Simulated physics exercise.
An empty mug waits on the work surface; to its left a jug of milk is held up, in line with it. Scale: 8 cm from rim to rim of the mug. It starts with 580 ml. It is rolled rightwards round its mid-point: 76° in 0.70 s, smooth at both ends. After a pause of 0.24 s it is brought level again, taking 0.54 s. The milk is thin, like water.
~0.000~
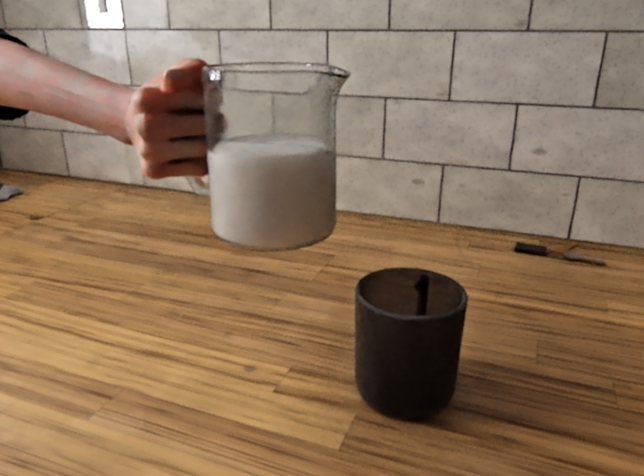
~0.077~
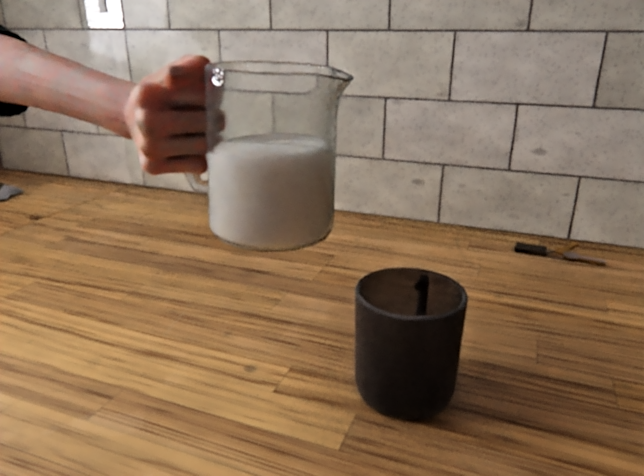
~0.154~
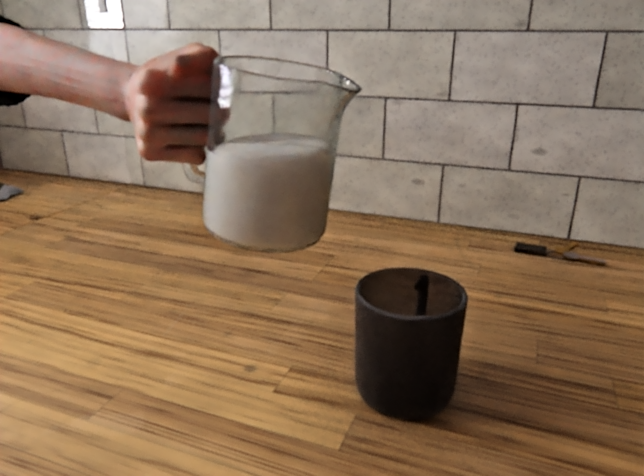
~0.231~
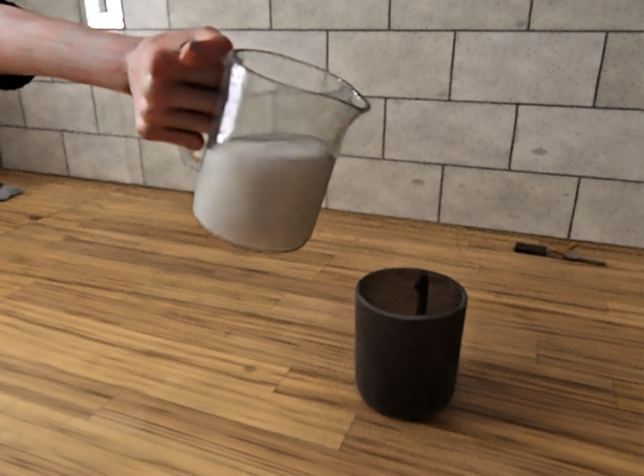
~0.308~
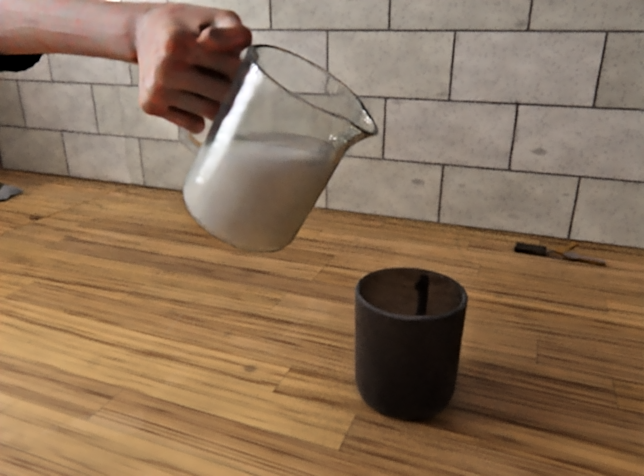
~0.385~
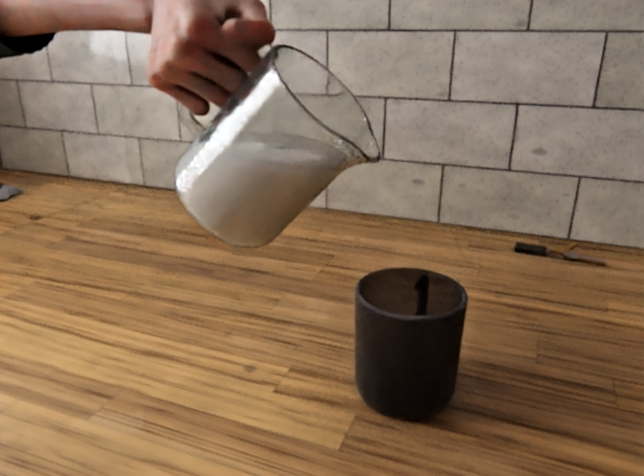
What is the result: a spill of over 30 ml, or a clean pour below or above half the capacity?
Expect this: Over half its capacity and no mess.
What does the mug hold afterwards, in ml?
Some 300 ml.
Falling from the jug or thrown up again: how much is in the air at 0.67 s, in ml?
Some 60 ml.
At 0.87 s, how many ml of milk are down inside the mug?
About 150 ml.
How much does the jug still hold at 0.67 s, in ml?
Some 510 ml.
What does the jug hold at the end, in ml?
About 280 ml.
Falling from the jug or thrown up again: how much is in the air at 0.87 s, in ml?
Close to 70 ml.
Then, 0.67 s in, the tilt is 76° and the mug has 20 ml, the jug 505 ml, and 0 ml is on the work surface.
Then, 0.87 s in, the tilt is 76° and the mug has 150 ml, the jug 360 ml, and 0 ml is on the work surface.
Then, 1.09 s in, the tilt is 63° and the mug has 265 ml, the jug 290 ml, and 0 ml is on the work surface.
Then, 1.32 s in, the tilt is 16° and the mug has 295 ml, the jug 280 ml, and 5 ml is on the work surface.
Finally, the mug has 300 ml, the jug 280 ml, and 5 ml is on the work surface.
